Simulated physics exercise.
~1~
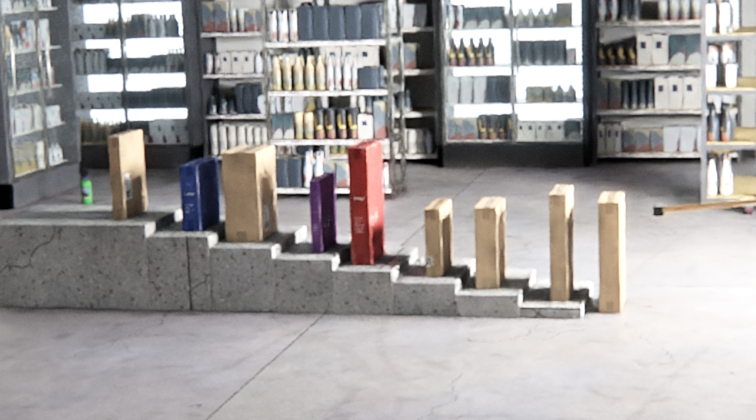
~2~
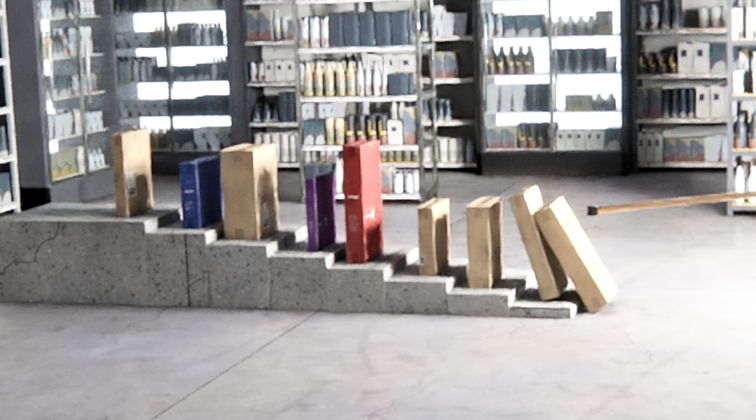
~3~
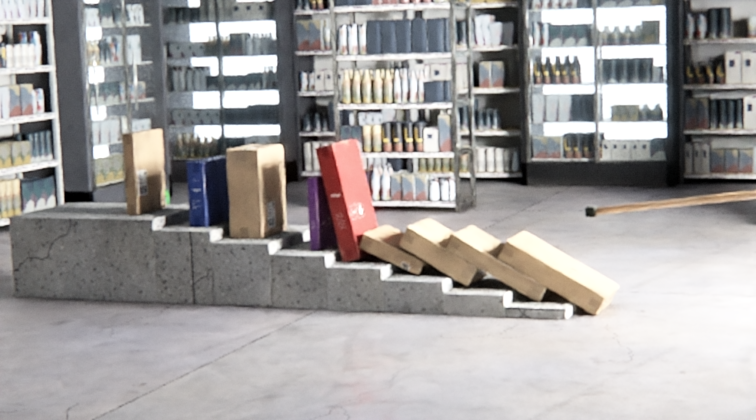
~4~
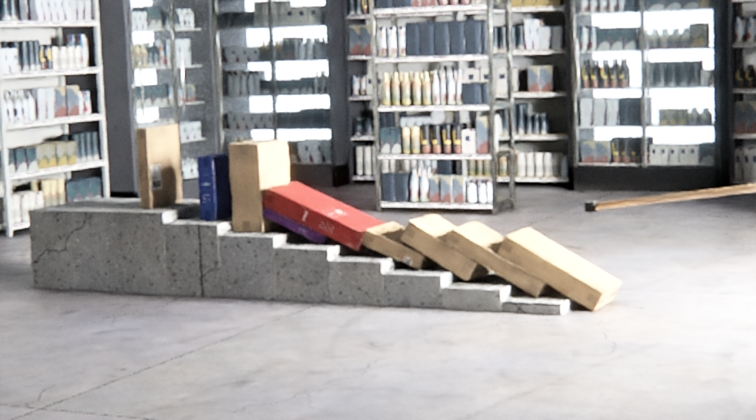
A low flight of speckled grey stone steps descends from left to right across a pale shop floor, seen from the side with bright shelves of bottles and boxes behind. Tall tan, blue, purple and red cartons stand upright along it, with a wooden pole at the right. The rightmost carton tips left into its neighbour, and the tan ones topple one after another up the steps. The last of these reaches the tall red carton, which leans and falls left, taking the purple one down with it. Both rest slanted against a large tan carton, which stays standing with the blue carton and another tan one.
